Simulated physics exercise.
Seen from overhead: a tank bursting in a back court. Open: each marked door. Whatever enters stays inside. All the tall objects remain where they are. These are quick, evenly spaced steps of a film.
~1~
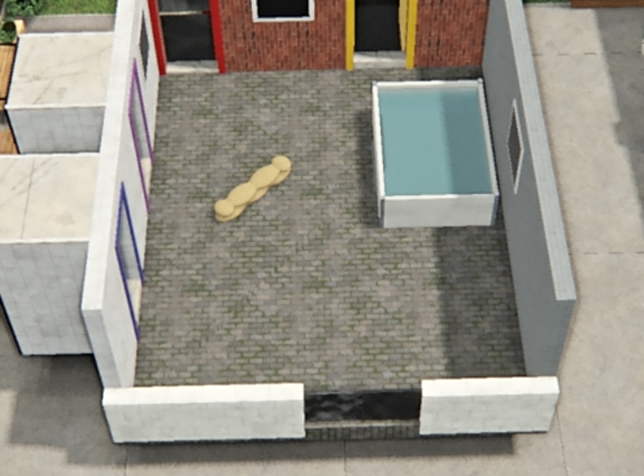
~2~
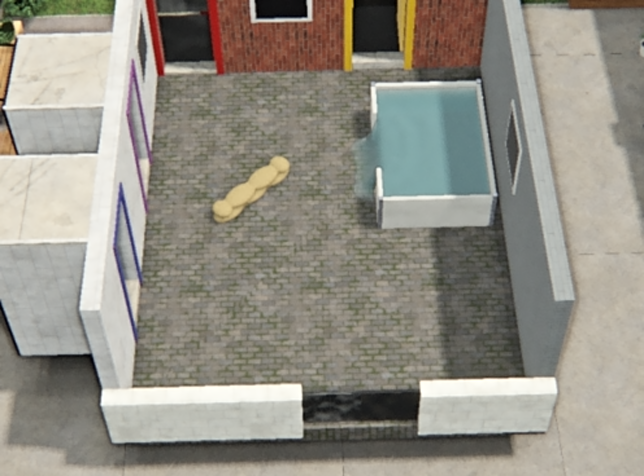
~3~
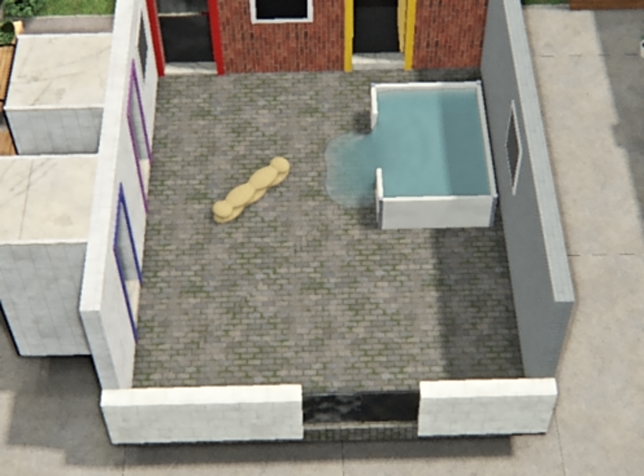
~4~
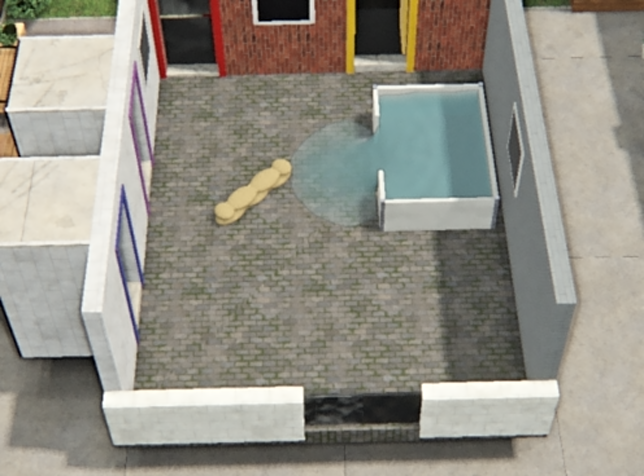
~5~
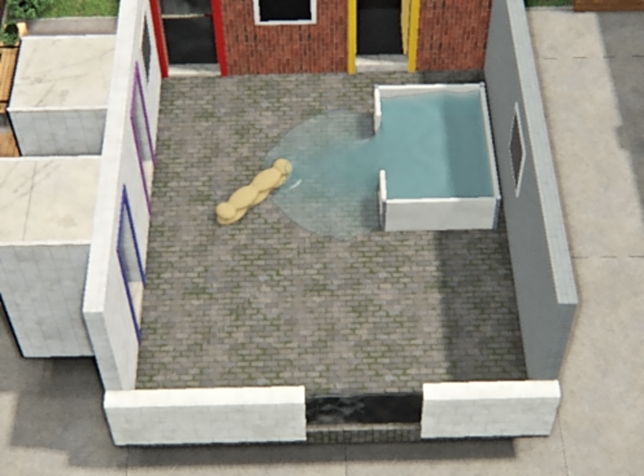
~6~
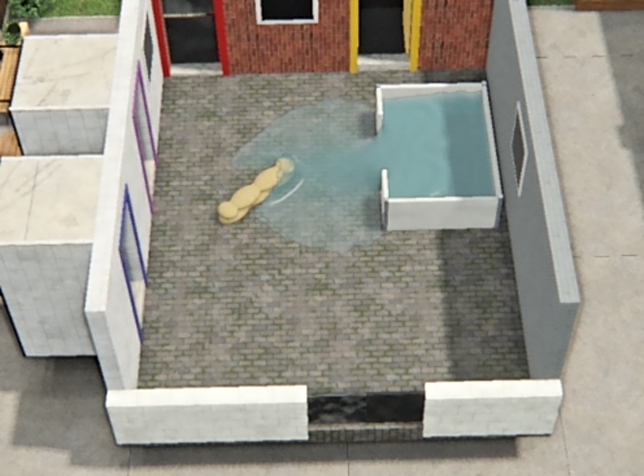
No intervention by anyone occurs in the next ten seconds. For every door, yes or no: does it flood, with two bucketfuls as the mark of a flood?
Blue door: No, yellow door: No, red door: Yes, purple door: No.
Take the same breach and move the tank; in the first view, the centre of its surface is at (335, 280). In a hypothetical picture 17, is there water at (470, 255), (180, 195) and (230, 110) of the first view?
Check in sequence: Still parched, soaked through, still parched.
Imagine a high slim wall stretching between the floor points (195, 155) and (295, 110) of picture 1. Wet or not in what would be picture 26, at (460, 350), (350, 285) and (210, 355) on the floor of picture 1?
Taking the points in order, they are high and dry, high and dry and inundated.
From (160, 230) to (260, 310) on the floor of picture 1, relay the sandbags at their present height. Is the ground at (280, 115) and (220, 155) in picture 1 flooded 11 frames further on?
In order, the first spot is inundated and the second is inundated.
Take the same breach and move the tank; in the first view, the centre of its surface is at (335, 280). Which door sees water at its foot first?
The one you want is the blue door.
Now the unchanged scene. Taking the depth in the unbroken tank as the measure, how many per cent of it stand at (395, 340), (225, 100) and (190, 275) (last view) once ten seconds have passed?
About 6, 10, 14 %.
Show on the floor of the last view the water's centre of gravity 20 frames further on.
At about (311, 197).
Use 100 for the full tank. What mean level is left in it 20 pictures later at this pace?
40 % or so.
A moment on, water covers 30 % of the floor; the blue door not reached, the yellow door not reached, the red door not reached, the purple door not reached.
Next, water covers 45 % of the floor; the blue door wet at the sill, nothing in, the yellow door not reached, the red door under two buckets in, the purple door wet at the sill, nothing in.
Then, water covers 50 % of the floor; the blue door wet at the sill, nothing in, the yellow door not reached, the red door far over two buckets in, the purple door wet at the sill, nothing in.
Later, water covers 80 % of the floor; the blue door wet at the sill, nothing in, the yellow door wet at the sill, nothing in, the red door far over two buckets in, the purple door wet at the sill, nothing in.
In the end, water covers 95 % of the floor; the blue door wet at the sill, nothing in, the yellow door wet at the sill, nothing in, the red door far over two buckets in, the purple door wet at the sill, nothing in.
